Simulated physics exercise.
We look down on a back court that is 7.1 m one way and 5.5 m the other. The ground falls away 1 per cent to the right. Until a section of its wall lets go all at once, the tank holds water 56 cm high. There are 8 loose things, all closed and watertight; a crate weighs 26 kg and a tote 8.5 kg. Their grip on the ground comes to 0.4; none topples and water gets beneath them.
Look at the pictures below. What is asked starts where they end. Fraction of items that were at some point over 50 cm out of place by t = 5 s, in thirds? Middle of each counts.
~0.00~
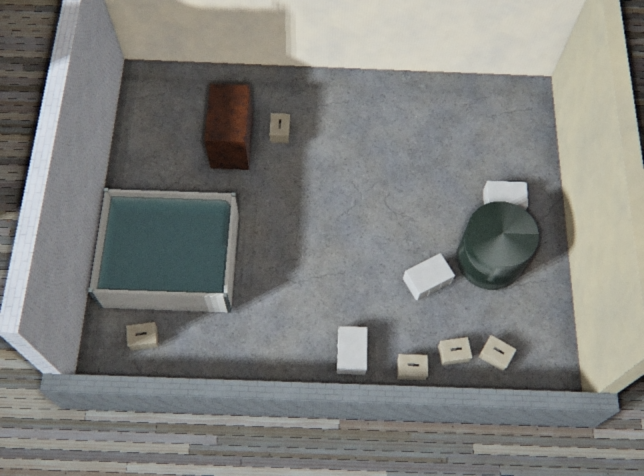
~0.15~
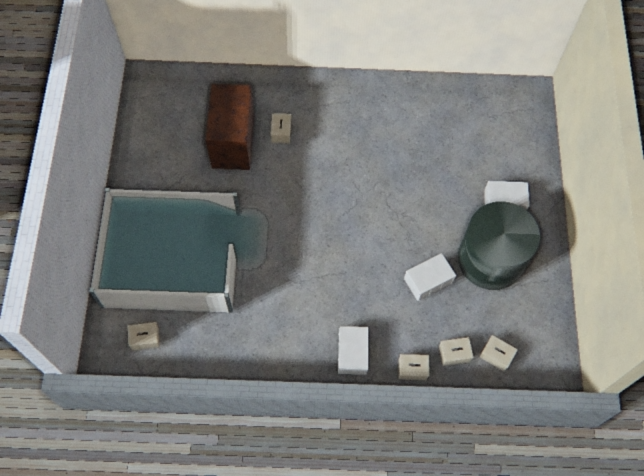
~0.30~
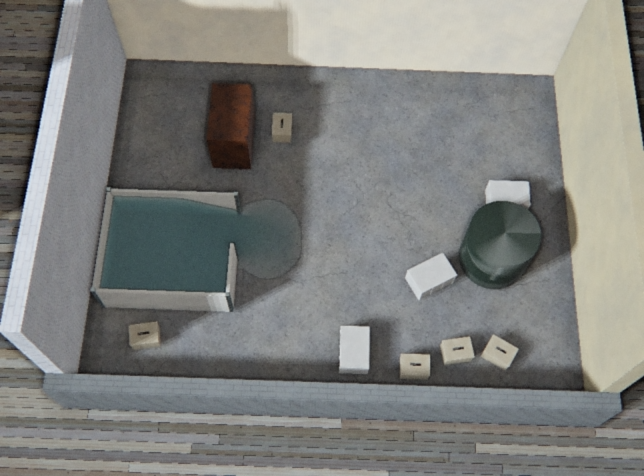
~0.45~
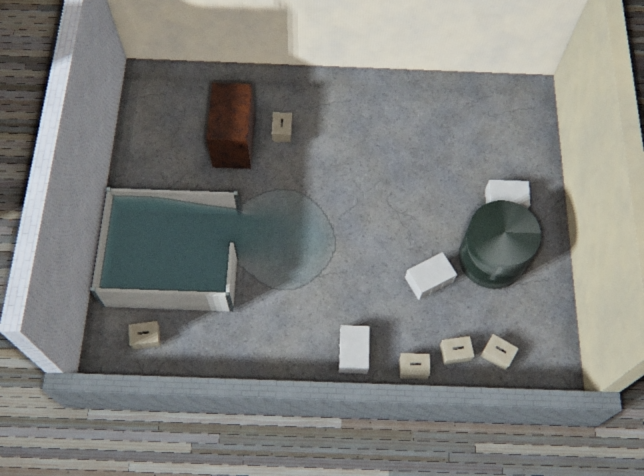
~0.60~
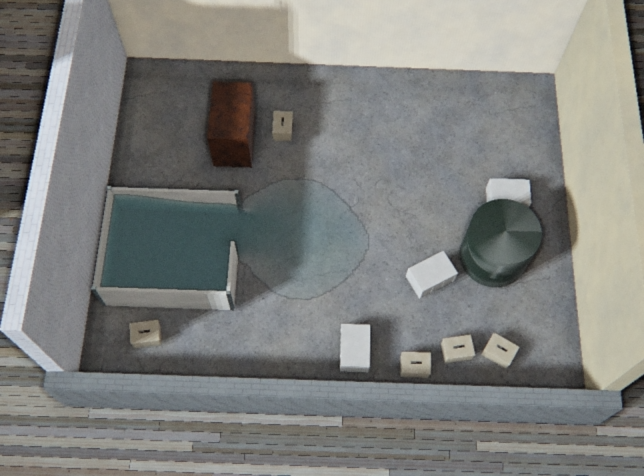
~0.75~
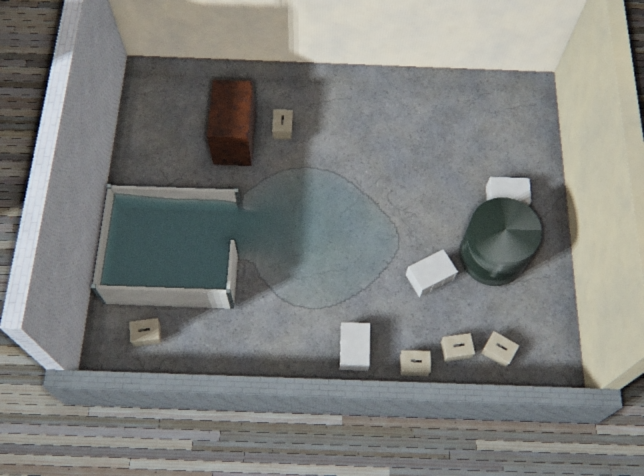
Answer: The medium band.
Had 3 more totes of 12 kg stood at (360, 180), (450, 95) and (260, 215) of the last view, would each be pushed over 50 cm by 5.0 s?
In the order asked: Above the mark; below the mark; above the mark.
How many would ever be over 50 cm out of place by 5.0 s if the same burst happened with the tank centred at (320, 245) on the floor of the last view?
The count would be 3.
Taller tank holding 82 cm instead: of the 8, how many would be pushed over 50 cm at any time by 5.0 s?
With that change, 4 of them.
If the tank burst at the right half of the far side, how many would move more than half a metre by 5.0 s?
In that case the number is 0.
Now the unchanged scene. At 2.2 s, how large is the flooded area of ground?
About 20 m2.
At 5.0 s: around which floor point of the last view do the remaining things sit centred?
(416, 300).
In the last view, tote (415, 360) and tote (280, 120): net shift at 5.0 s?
Taking them in turn, I get 0 cm for the first and 0 cm for the second.
After 1.1 s 0 of 8 are over 50 cm from their spots; 0 afloat.
After 2.2 s 0 of 8 are over 50 cm from their spots; 0 afloat.
After 3.5 s 3 of 8 are over 50 cm from their spots; 0 afloat.
After 5.0 s 3 of 8 are over 50 cm from their spots, and 3 have been at some point; 2 afloat.
